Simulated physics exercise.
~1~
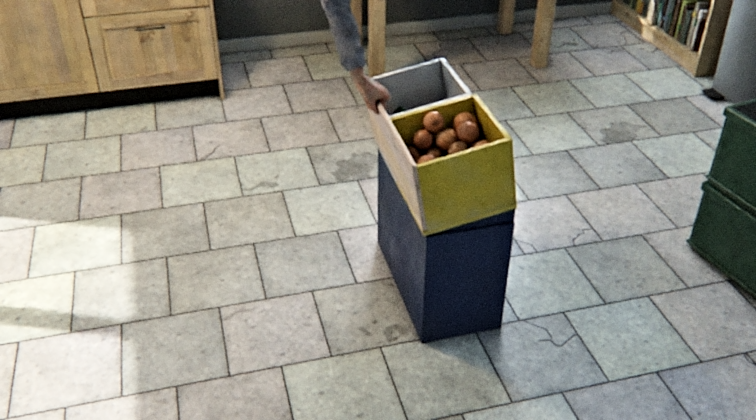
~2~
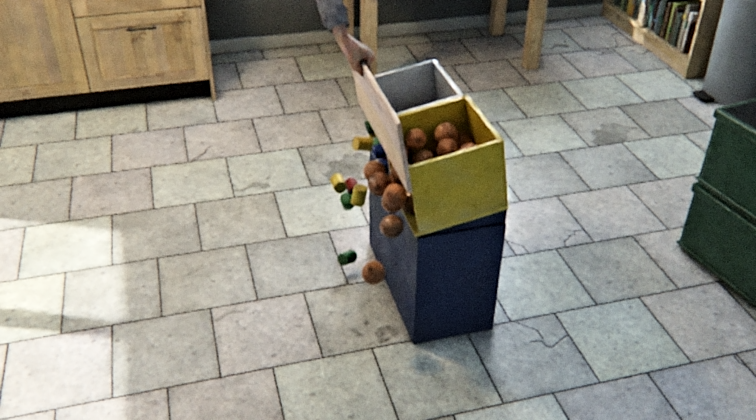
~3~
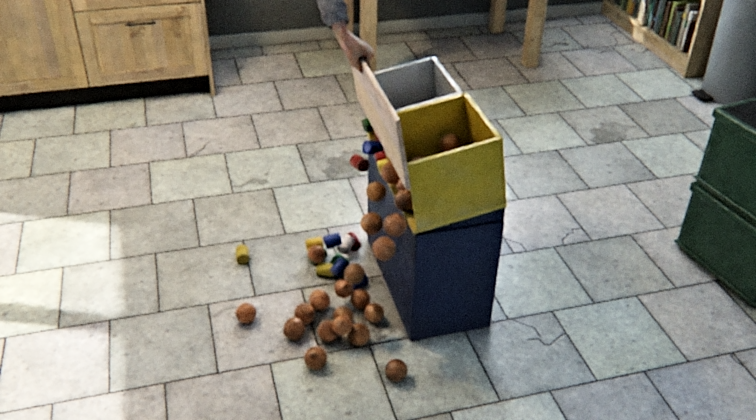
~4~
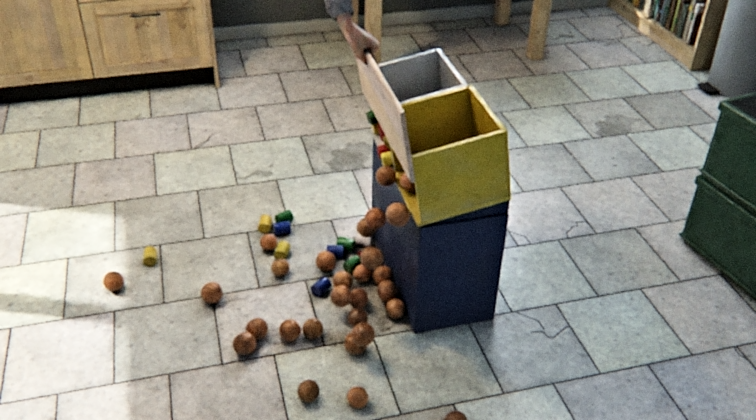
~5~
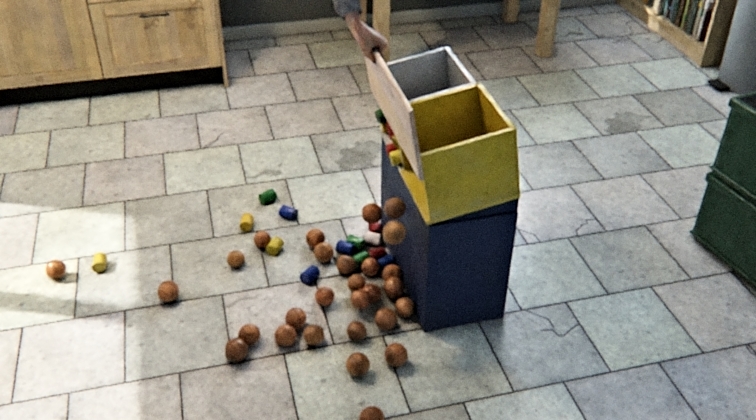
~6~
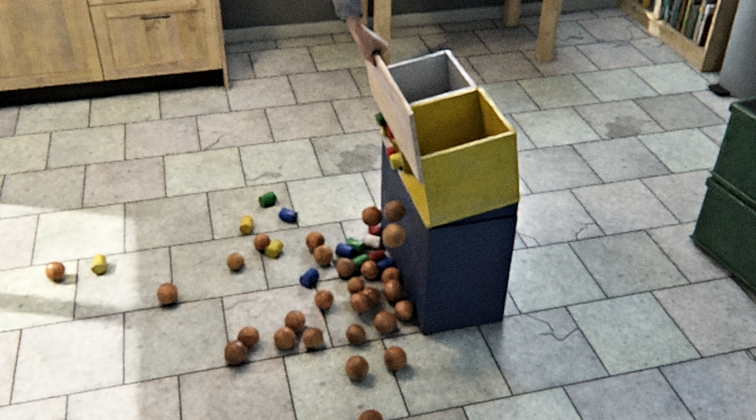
A hand lifts the gate, and onions and small colourful jars spill across the tiled floor.
